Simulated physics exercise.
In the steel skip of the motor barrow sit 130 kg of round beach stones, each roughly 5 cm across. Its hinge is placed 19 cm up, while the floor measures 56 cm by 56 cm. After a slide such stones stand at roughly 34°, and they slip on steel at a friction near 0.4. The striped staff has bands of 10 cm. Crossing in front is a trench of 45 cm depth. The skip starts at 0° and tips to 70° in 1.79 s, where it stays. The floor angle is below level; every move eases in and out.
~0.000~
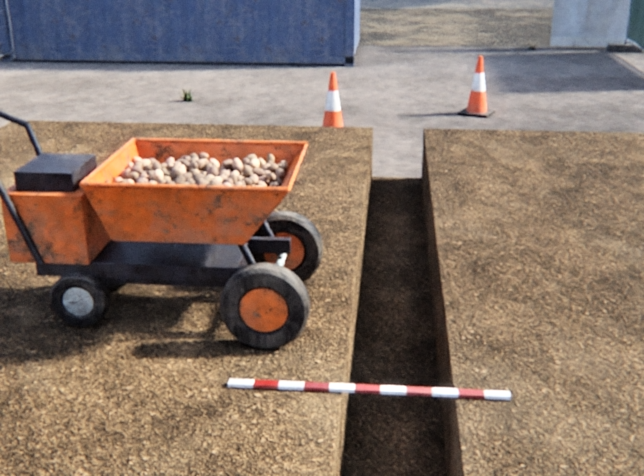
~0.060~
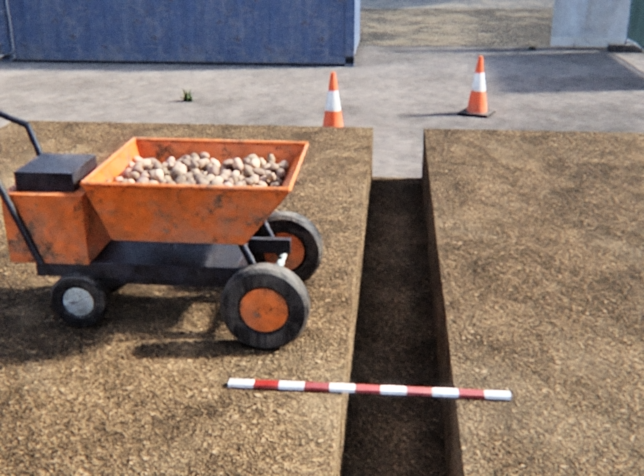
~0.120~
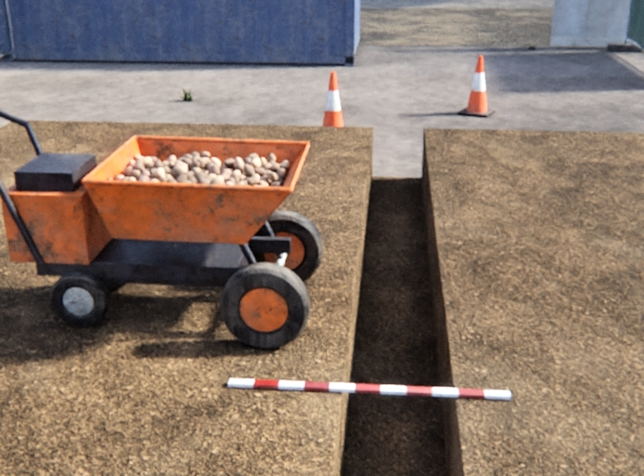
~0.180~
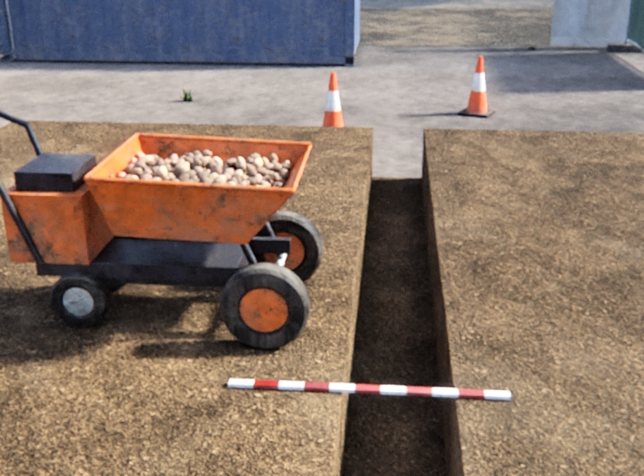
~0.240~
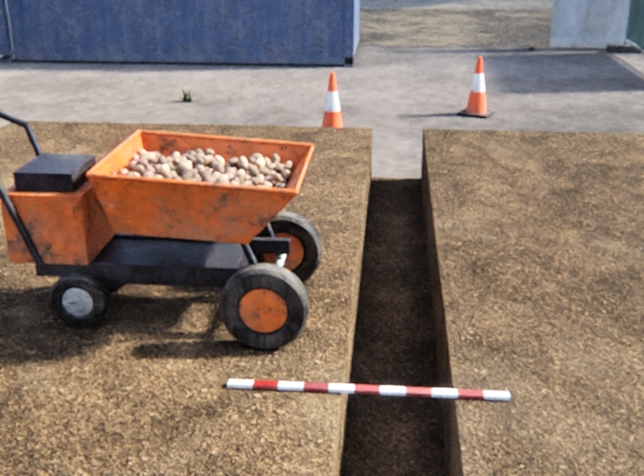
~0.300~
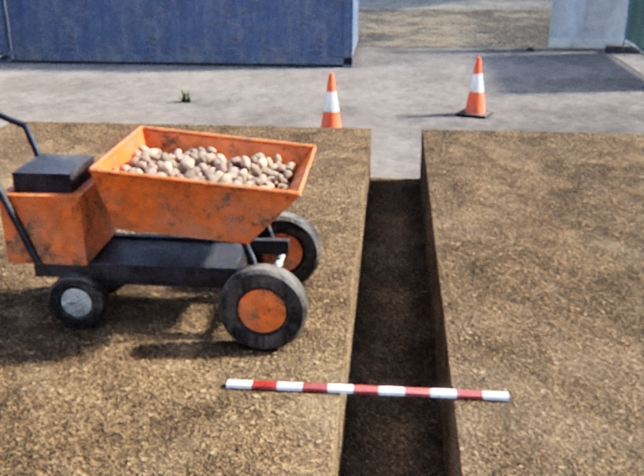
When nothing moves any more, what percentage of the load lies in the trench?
62 %.
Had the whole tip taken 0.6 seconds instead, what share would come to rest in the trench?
I'd put it at roughly 35 per cent.
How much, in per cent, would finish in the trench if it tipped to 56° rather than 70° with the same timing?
With that change, near 60 per cent.
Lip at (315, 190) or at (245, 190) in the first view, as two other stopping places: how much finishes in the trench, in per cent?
From the first spot near 40, from the second near 100 per cent.
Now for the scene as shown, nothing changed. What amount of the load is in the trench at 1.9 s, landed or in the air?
Around 40 per cent of it, at that instant.
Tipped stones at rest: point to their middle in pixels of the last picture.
Look at roughly (427, 385).
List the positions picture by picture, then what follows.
Lip at (289, 190), floor tilted 0°, highest stones at (192, 167), in the first frame.
Lip at (289, 190), floor tilted 0°, highest stones at (193, 167); the stones move at 0.1 m/s on average, in the second frame.
Lip at (291, 190), floor tilted 1°, highest stones at (194, 166); the stones move at 0.1 m/s on average, in the third frame.
The skip is at 2°, its lip at (293, 191); the top of the load is at (178, 164); the stones move at 0.2 m/s on average, in the fourth frame.
The skip is at 3°, its lip at (296, 192); the top of the load is at (176, 162); the stones move at 0.3 m/s on average, in the fifth frame.
Lip at (299, 194), floor tilted 5°, highest stones at (168, 159); the stones move at 0.3 m/s on average, in the sixth frame.
After 1.3 s the floor is at 59°; 98 % in the skip, 2 % in the trench; the foremost stones are at (406, 263).
After 1.9 s the floor is at 70°; 33 % in the skip, 38 % in the trench, 29 % past the trench; the foremost stones are at (564, 329).
After 2.2 s the floor is at 70°; 12 % in the skip, 50 % in the trench, 38 % past the trench; the foremost stones are past the picture's edge.
After 4.2 s the floor is at 70°; 0 % in the skip, 62 % in the trench, 38 % past the trench; the foremost stones are past the picture's edge.
